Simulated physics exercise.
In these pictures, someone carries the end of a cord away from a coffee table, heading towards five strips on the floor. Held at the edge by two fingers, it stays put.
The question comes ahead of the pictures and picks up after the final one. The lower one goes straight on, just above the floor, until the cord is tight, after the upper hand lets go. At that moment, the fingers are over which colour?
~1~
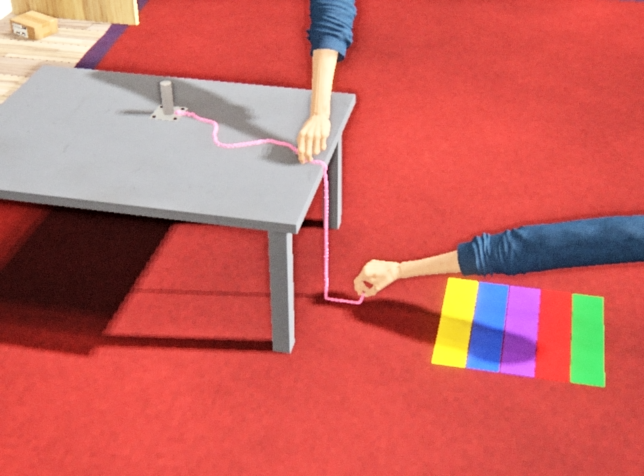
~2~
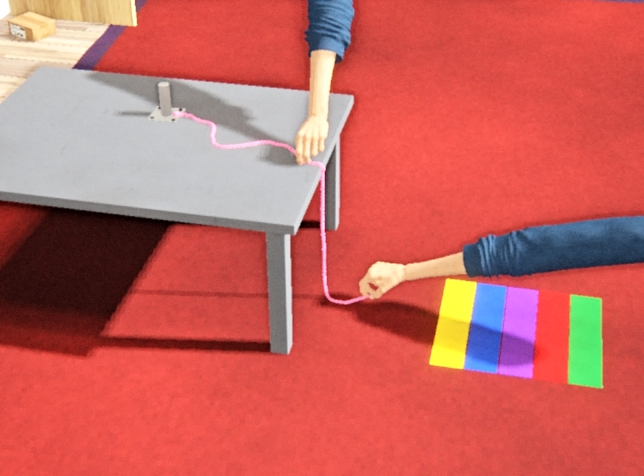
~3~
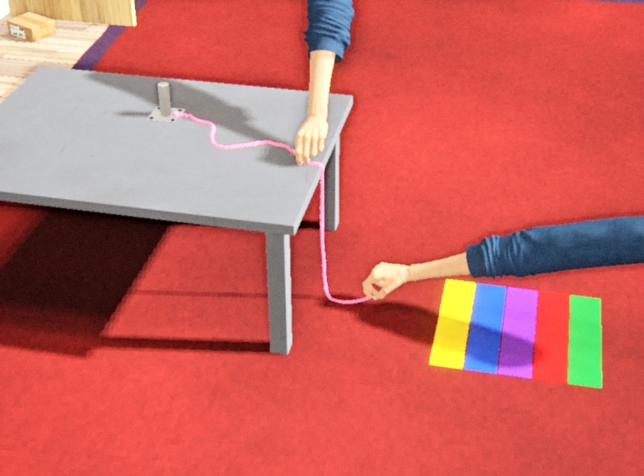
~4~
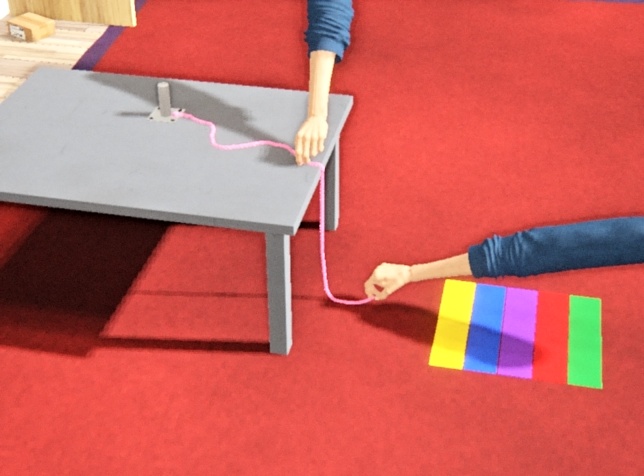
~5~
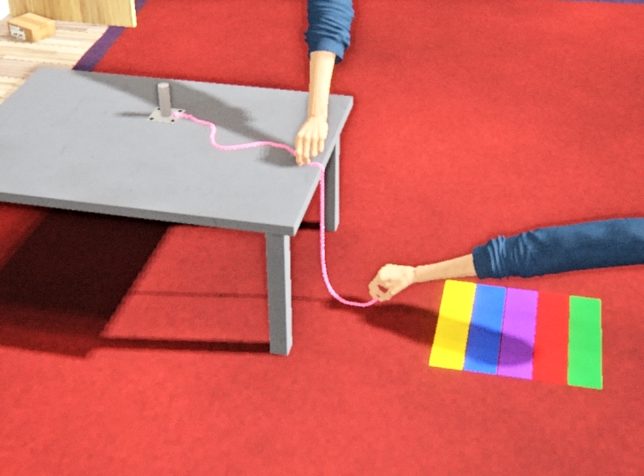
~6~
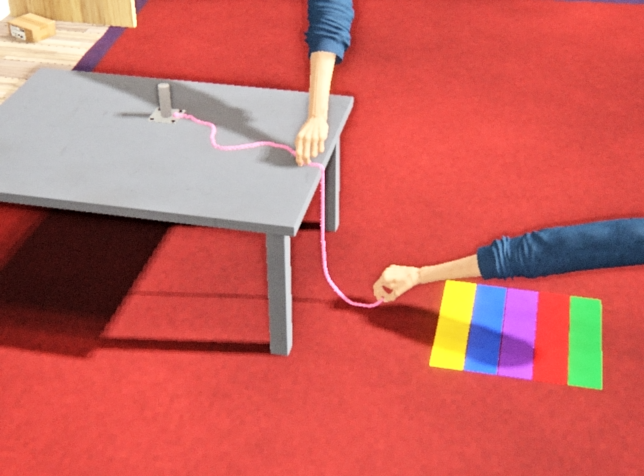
Over the purple one.
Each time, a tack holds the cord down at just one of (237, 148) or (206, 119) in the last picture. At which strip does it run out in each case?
Strip by try: Blue / purple.
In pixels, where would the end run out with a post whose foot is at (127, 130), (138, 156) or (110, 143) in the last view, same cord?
(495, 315), (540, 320) and (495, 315), in that order.
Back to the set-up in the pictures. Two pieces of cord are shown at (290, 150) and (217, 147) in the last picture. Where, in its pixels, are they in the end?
First: (322, 160). Second: (254, 139).
Soon after, end near (466, 309); over yellow.
Then, end near (504, 314); over blue.
At full stretch, end near (525, 317); over purple. The purple one.
